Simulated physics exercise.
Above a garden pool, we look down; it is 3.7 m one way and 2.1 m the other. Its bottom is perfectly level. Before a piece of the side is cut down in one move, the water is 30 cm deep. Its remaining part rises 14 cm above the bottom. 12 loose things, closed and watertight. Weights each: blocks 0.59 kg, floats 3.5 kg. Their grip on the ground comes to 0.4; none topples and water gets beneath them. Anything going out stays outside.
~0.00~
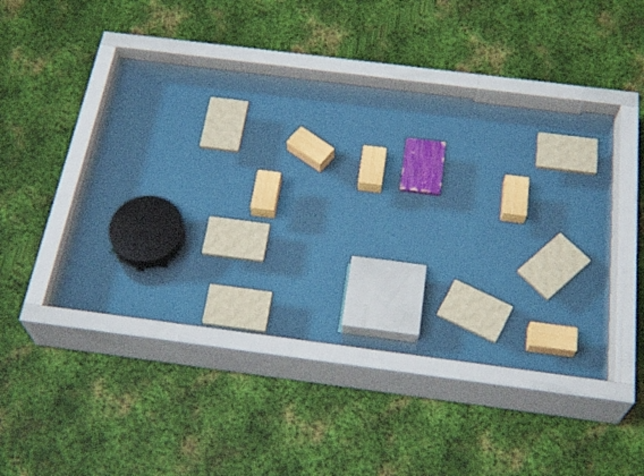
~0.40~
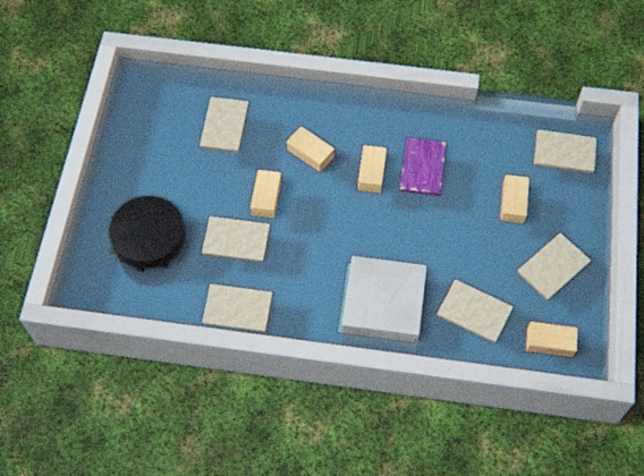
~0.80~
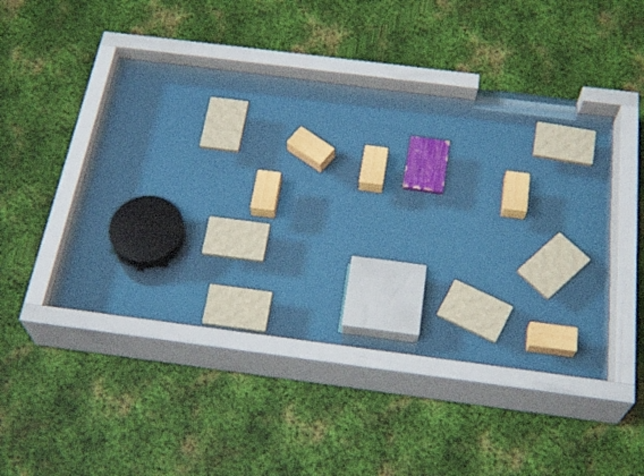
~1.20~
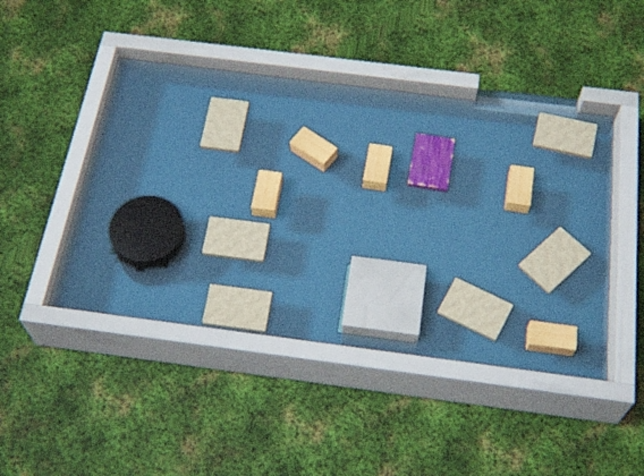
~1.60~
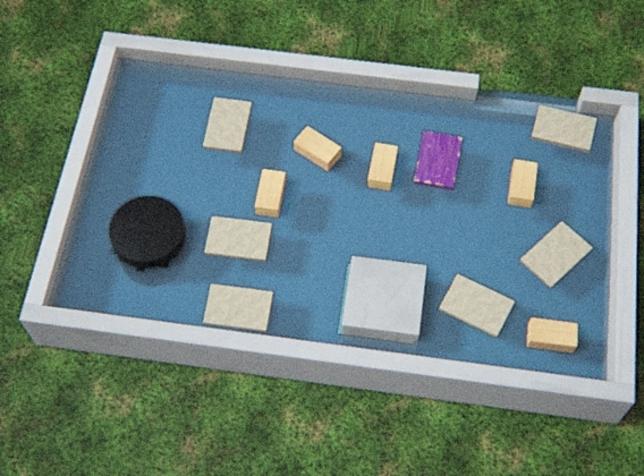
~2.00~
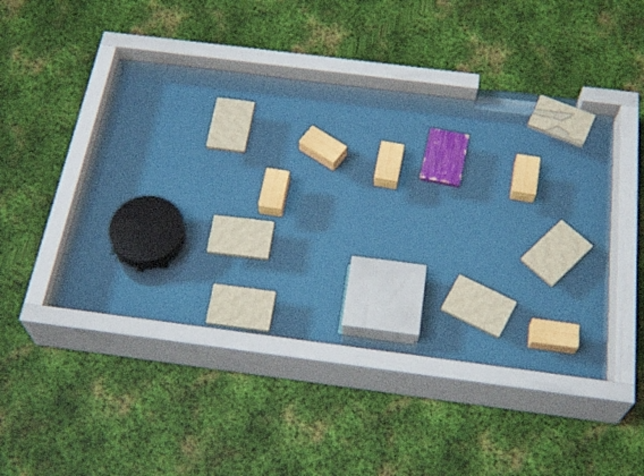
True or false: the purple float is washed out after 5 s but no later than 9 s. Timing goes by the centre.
True.
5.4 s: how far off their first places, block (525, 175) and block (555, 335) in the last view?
First: 60 cm. Second: 10 cm.
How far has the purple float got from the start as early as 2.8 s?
Displacement by then near 30 cm.
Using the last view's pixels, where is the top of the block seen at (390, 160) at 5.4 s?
I'd expect it somewhere around (429, 155).
After 2.8 s the purple float is near (460, 155), 0.3 m from its start, afloat; 1 of 12 are out; 11 afloat.
After 5.4 s the purple float is near (498, 127), 0.7 m from its start, afloat; 1 of 12 are out; 11 afloat.
After 8.0 s the purple float has gone out (at 6.2 s); 2 of 12 are out; 10 afloat.
After 12.0 s the purple float has gone out (at 6.2 s); 2 of 12 are out; 10 afloat.
